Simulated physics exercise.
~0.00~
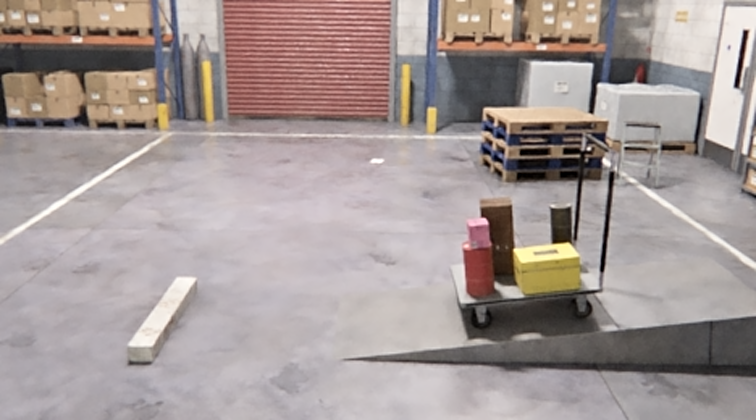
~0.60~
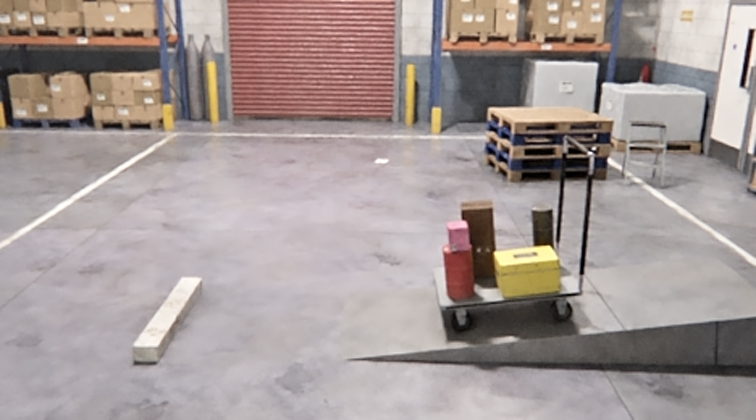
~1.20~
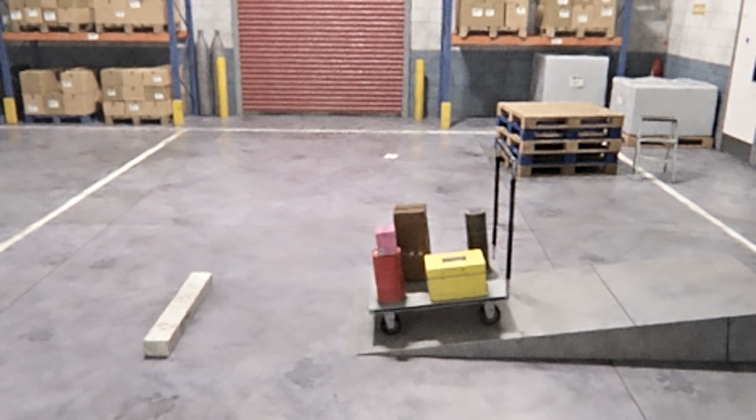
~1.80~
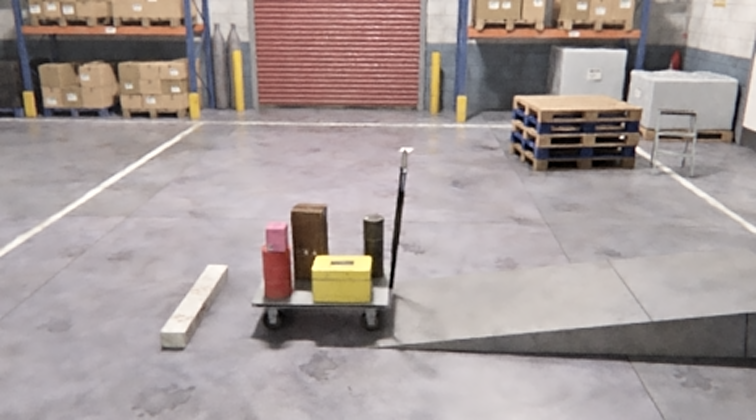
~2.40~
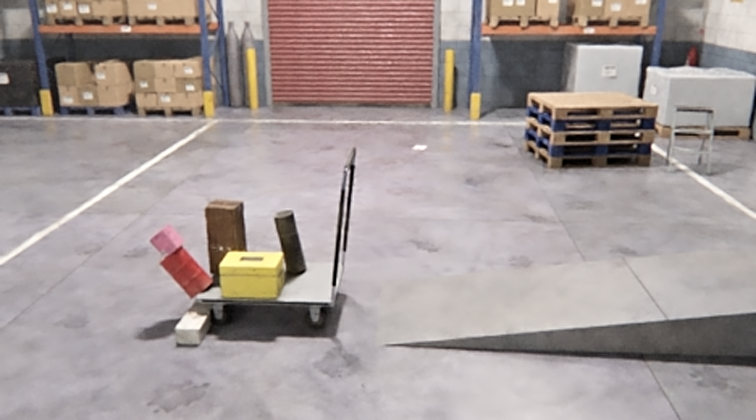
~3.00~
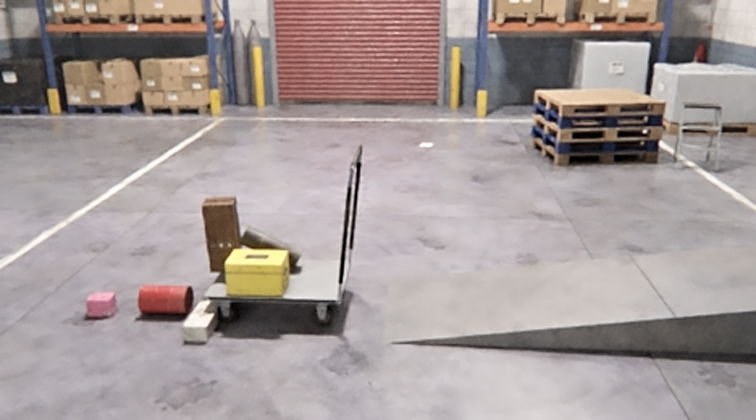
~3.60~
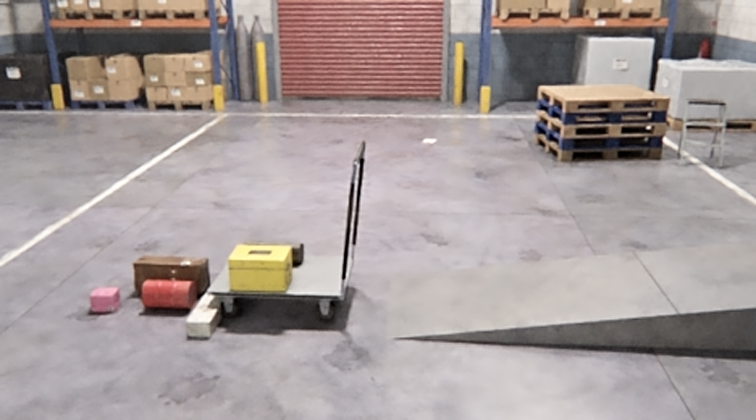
At the start, a flat trolley sits on a low ramp in a warehouse, carrying a red canister with a pink box on top, a brown box, a black canister and a yellow toolbox. It rolls down to the left and crosses the level floor toward a pale kerb. When it reaches the kerb it stops abruptly, and the red canister and pink box pitch forward off the front. The black canister topples on the deck, and then the brown box falls off too. At the end, those three lie on the floor while the toolbox stays upright aboard.
